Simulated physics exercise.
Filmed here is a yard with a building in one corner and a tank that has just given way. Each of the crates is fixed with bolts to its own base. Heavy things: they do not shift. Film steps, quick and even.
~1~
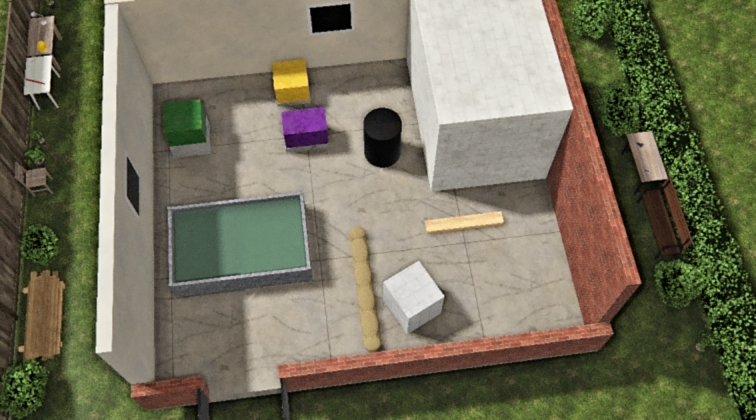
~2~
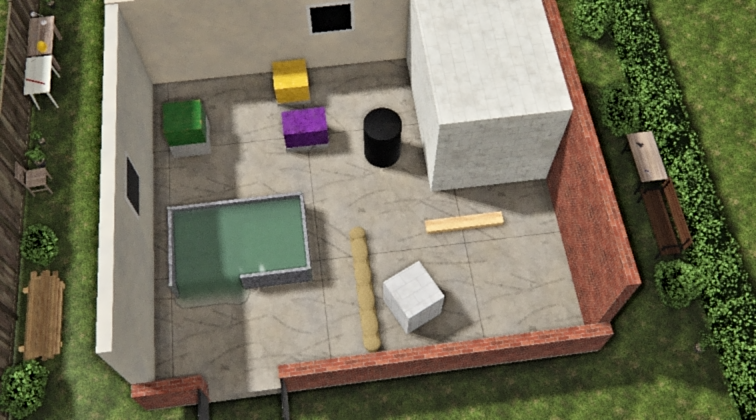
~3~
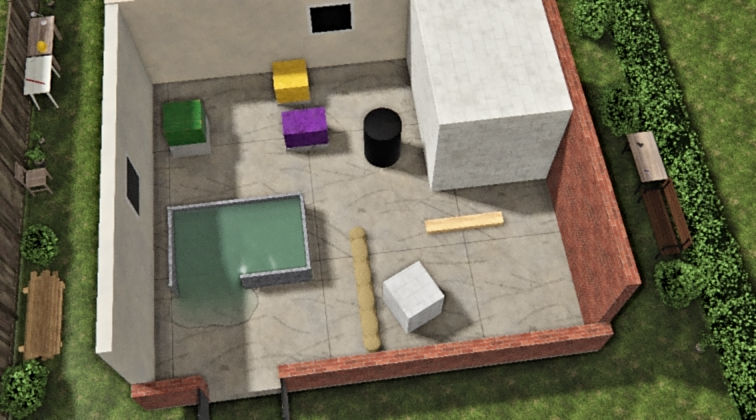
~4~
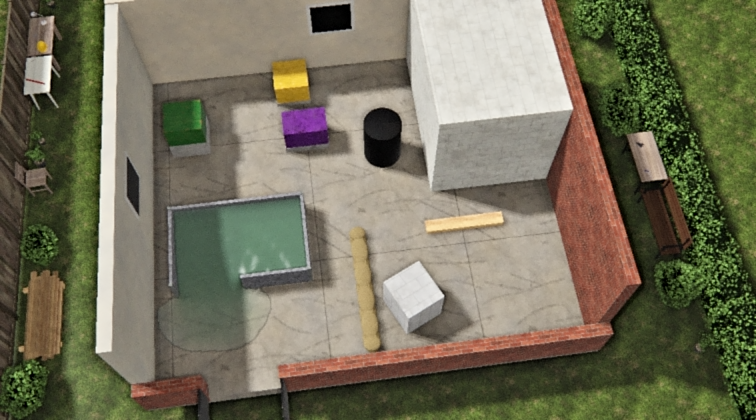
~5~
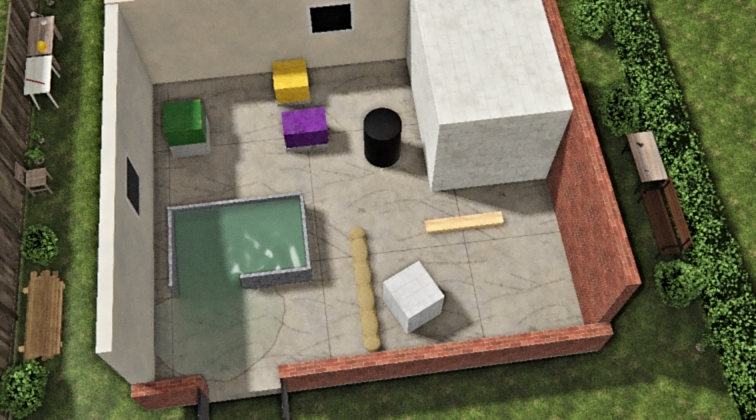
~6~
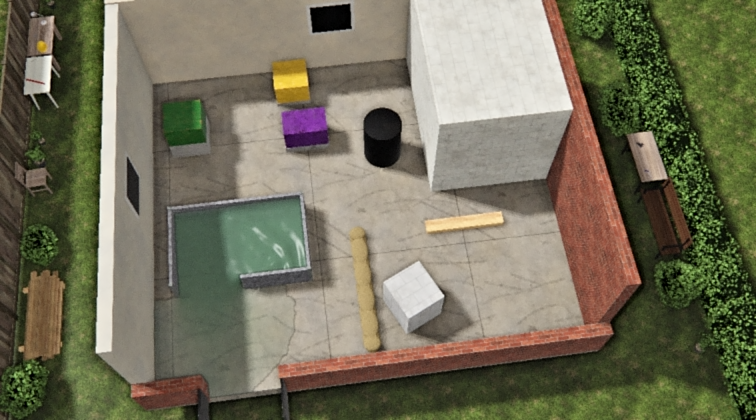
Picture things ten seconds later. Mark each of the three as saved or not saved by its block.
Green crate - saved; yellow crate - saved; purple crate - saved.
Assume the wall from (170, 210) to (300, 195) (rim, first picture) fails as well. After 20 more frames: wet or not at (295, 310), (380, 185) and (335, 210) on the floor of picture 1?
In turn: Dry, flooded, not flooded.
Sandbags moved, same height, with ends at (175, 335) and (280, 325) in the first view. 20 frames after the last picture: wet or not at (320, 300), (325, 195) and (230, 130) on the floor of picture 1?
Spot by spot: Soaked; spared; spared.
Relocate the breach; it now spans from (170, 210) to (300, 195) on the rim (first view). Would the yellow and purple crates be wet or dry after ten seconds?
First the yellow crate: It gets reached; then the purple crate: It gets reached.
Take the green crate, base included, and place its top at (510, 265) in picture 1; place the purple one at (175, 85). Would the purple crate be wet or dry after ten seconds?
The purple crate is untouched.
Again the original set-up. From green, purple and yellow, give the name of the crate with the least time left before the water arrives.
I'd go with the one in green.
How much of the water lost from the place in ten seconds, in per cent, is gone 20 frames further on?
Share gone: About 50 %.
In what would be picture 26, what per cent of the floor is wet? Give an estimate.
That's roughly 20 per cent.
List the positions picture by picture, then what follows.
The first frame shows the water tank at (239, 239) is whole and still.
In the second frame, water pours out at (211, 288) and has run to (246, 293).
In the third frame, water pours out at (211, 288) and has run to (242, 319).
In the fourth frame, the front is at (240, 343), out from the gap at (211, 288).
In the fifth frame, water pours out at (211, 288) and has run to a hidden place.
In the sixth frame, the front is at a hidden place, out from the gap at (211, 288).
A moment on, water covers 10 % of the floor; the green crate not reached, the yellow crate not reached, the purple crate not reached.
Next, water covers 10 % of the floor; the green crate not reached, the yellow crate not reached, the purple crate not reached.
Then, water covers 20 % of the floor; the green crate not reached, the yellow crate not reached, the purple crate not reached.
Later, water covers 40 % of the floor; the green crate water round its plinth, the yellow crate not reached, the purple crate not reached.
In the end, water covers 60 % of the floor; the green crate stayed above the water, the yellow crate stayed above the water, the purple crate stayed above the water.
